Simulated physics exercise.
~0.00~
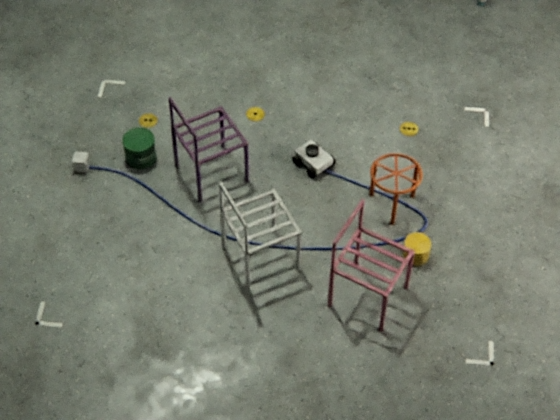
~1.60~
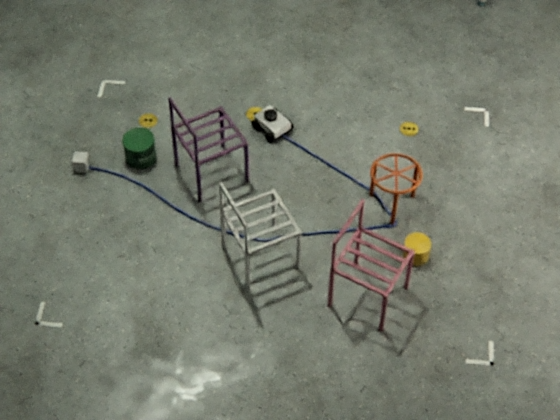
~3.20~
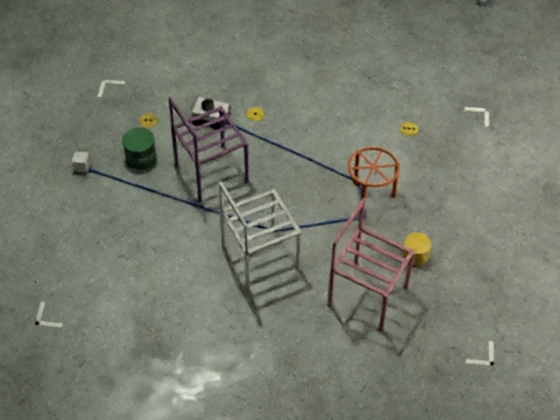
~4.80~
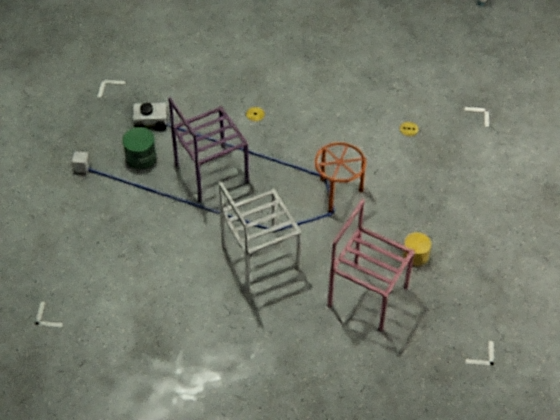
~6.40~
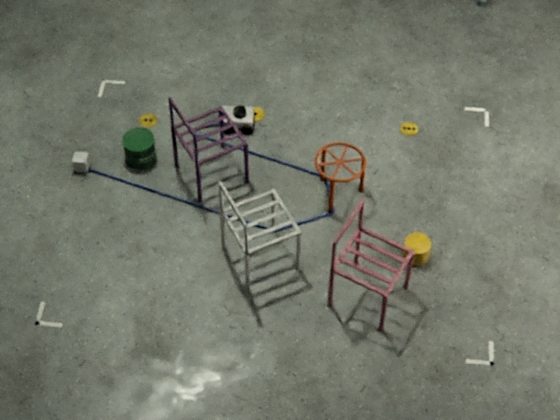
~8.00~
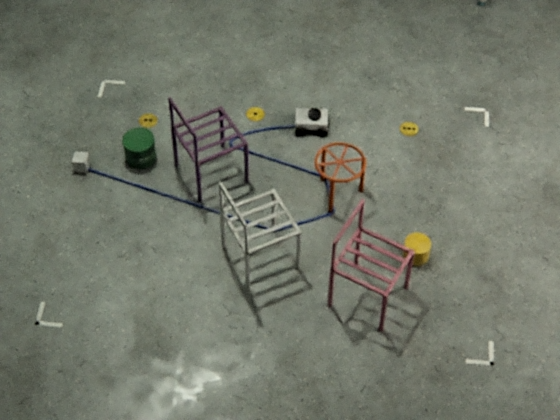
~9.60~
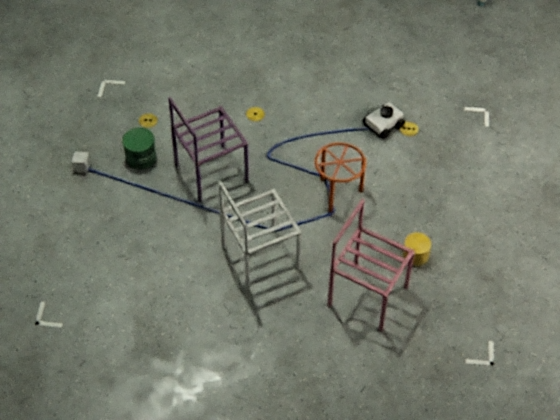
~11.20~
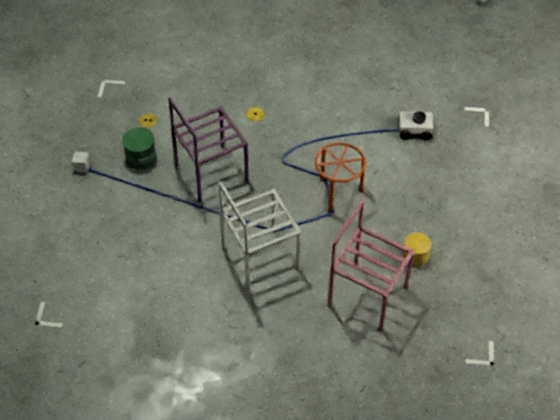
On a grey concrete floor, a small white cart trails a blue lead that runs from a pale block at the left, among three chairs, an orange stool, a green bin and a yellow tub. The cart drives up and left to a yellow mark, and the lead pulls straighter against the stool. As the cart continues left behind the purple chair to the mark near the green bin, the stool slides left. The cart then heads back right, its lead trailing in a loose curve. It stops at the far right mark, with the stool still upright, left of where it began.
